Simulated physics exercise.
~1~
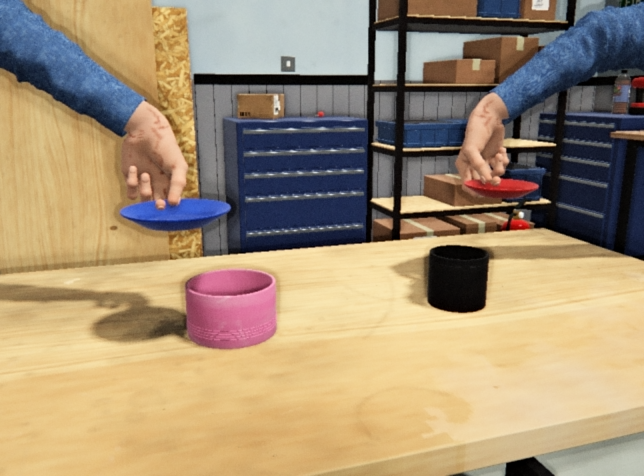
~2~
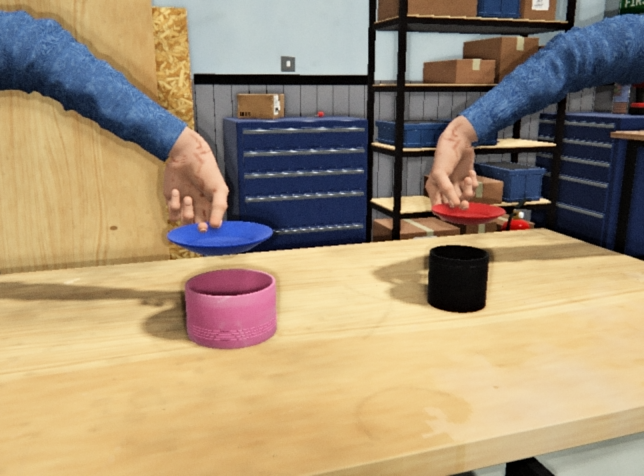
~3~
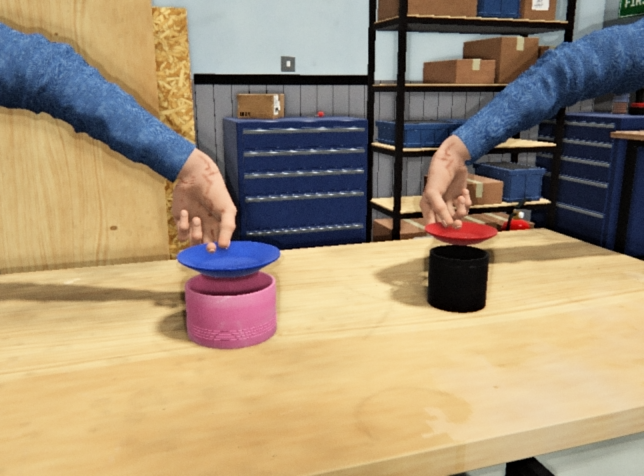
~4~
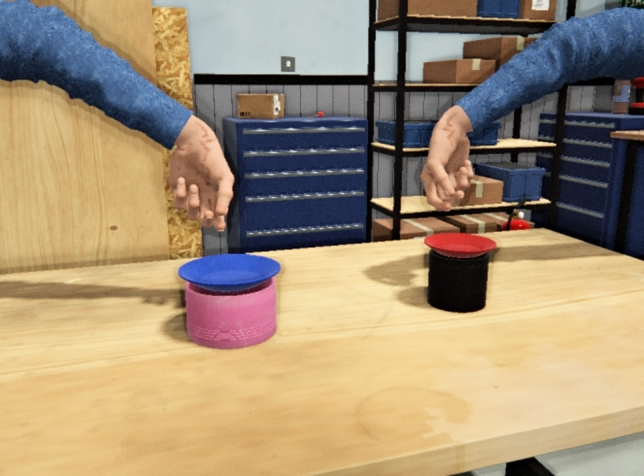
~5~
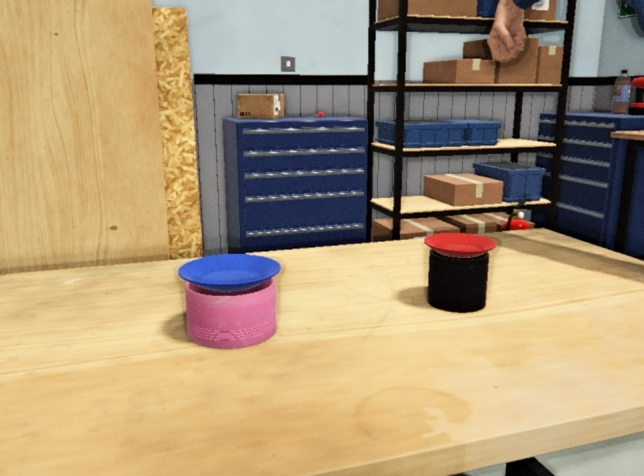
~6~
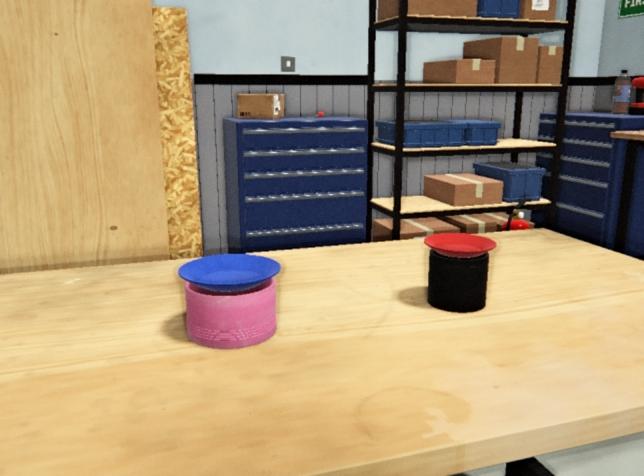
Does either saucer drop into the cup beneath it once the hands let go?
No, neither one drops in. The blue saucer stays on the rim of the pink cup and the red saucer stays on the rim of the black cup, each covering the opening like a lid.
